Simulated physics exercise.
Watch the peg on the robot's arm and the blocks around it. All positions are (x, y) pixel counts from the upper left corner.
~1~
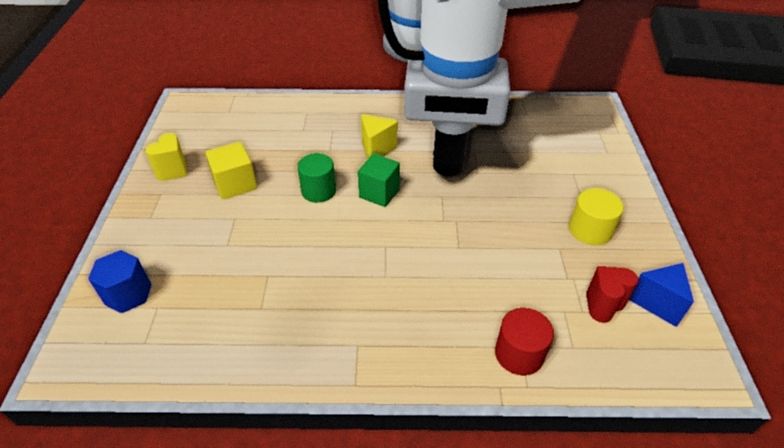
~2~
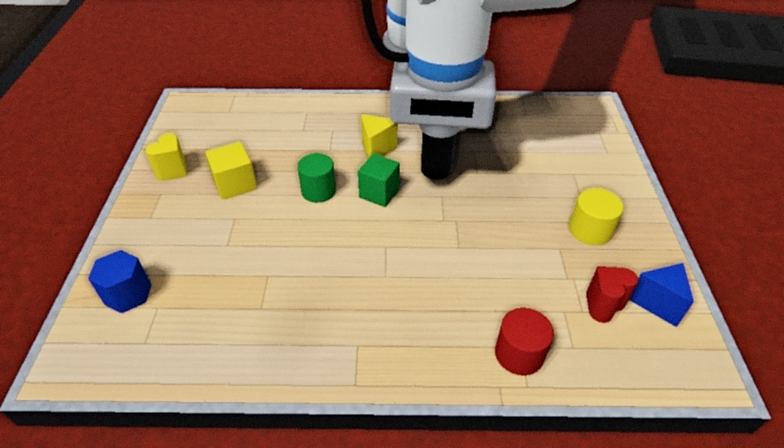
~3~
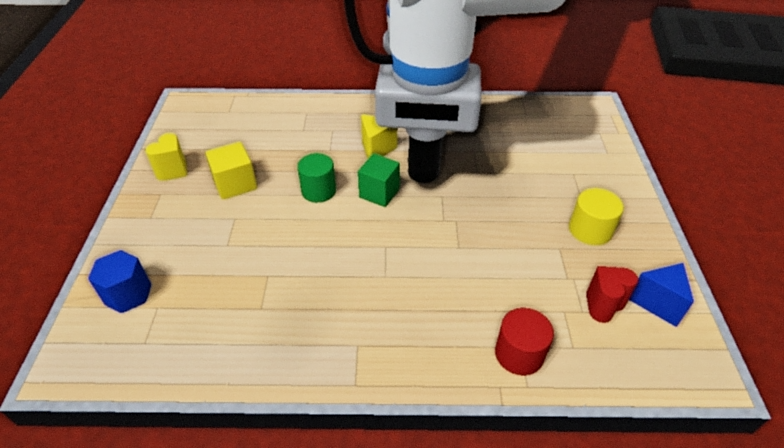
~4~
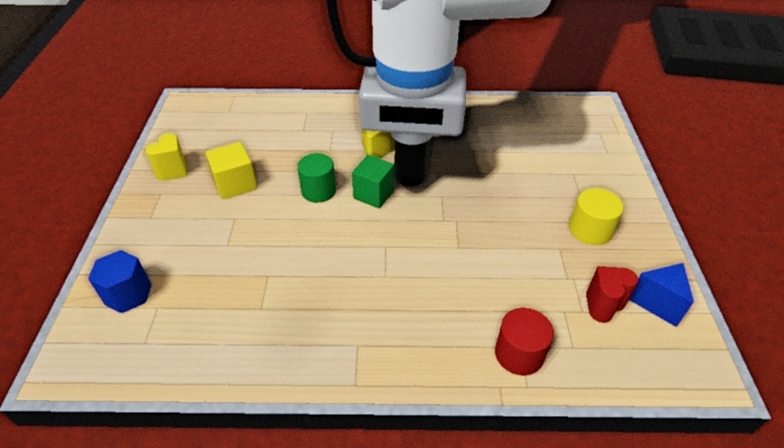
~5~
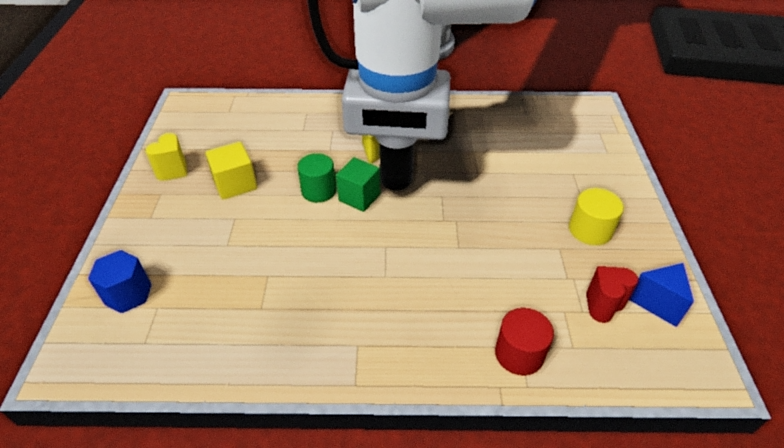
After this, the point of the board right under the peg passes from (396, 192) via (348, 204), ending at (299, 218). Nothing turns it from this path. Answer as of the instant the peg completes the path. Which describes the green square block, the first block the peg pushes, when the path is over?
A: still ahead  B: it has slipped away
My answer is option A.
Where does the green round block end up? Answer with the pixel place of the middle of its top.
It will likely be found at (277, 161).
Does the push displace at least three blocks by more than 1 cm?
I expect not.
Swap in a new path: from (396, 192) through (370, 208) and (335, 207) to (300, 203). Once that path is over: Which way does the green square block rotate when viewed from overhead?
Verdict: Clockwise.
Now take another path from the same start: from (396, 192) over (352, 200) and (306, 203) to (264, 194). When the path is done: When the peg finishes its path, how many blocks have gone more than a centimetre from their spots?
Answer: Three or more.
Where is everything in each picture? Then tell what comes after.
In the first frame, peg tip at (448, 167); block tops, green round block at (315, 164); green square block at (379, 166); yellow triangular piece at (376, 123).
In the second frame, peg at (436, 170); blocks unchanged.
In the third frame, peg at (423, 174); blocks unchanged.
In the fourth frame, peg at (410, 177); green square block at (373, 167).
In the fifth frame, peg at (396, 181); green round block at (315, 164); green square block at (358, 170); yellow triangular piece hidden.
On the path given first. One third of the way, peg at (363, 188); green round block at (299, 163); green square block at (324, 179).
Two thirds of the way, peg at (331, 196); green round block at (278, 161); green square block at (289, 186).
At the end, peg at (297, 206); green round block at (277, 161); green square block at (254, 193); yellow triangular piece in place.
